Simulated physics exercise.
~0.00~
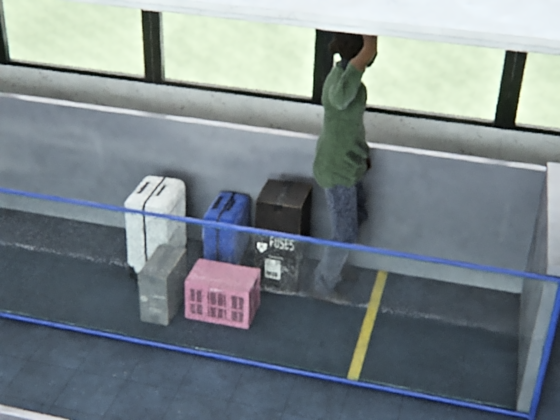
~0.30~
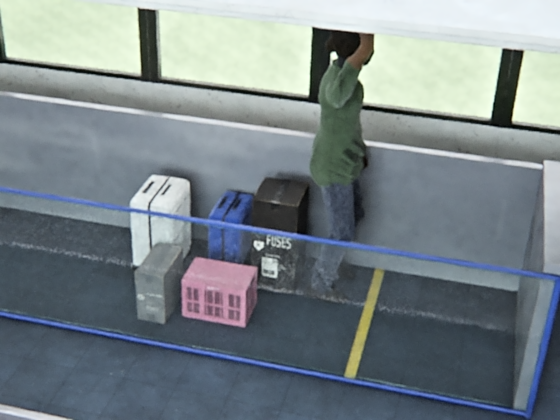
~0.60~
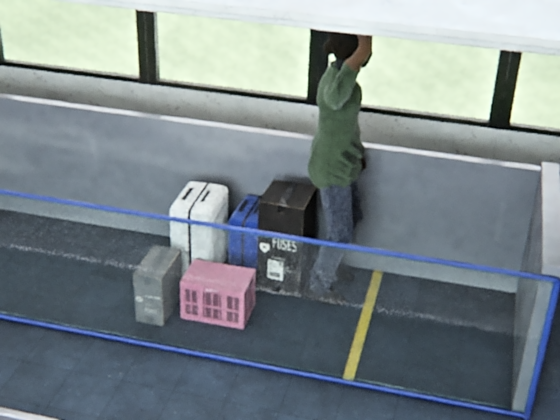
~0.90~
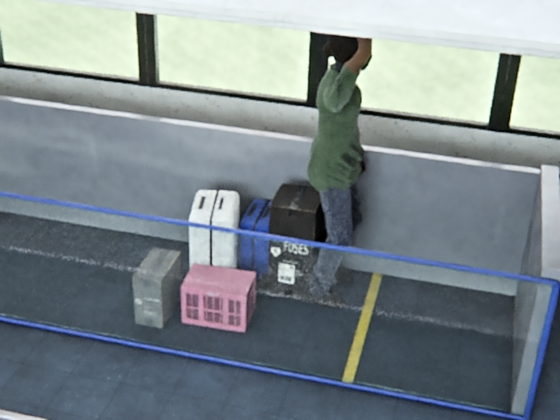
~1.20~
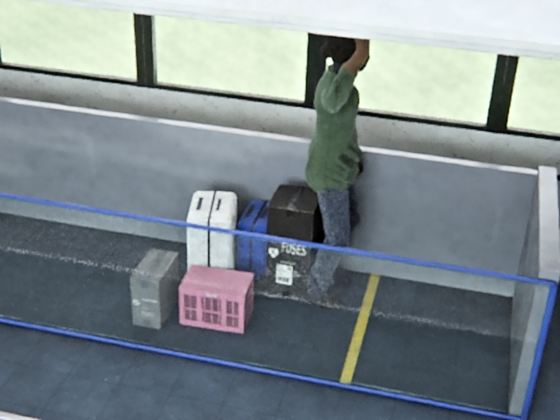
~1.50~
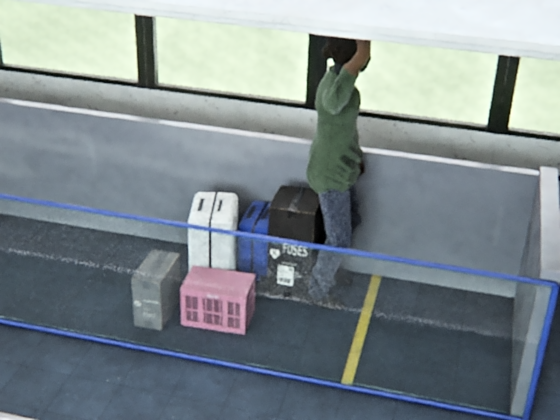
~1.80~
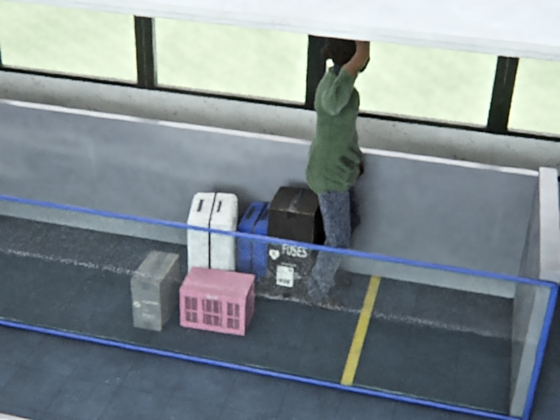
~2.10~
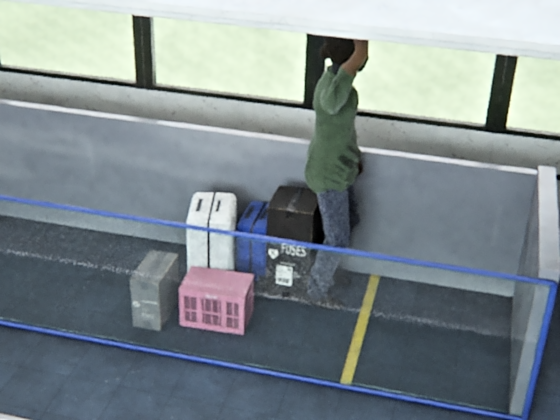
A person in a green top stood braced with raised arms while the white case, the blue case and then the tall black bag slid right, the gray carton and pink crate staying put, and everything ended upright, short of the yellow line.
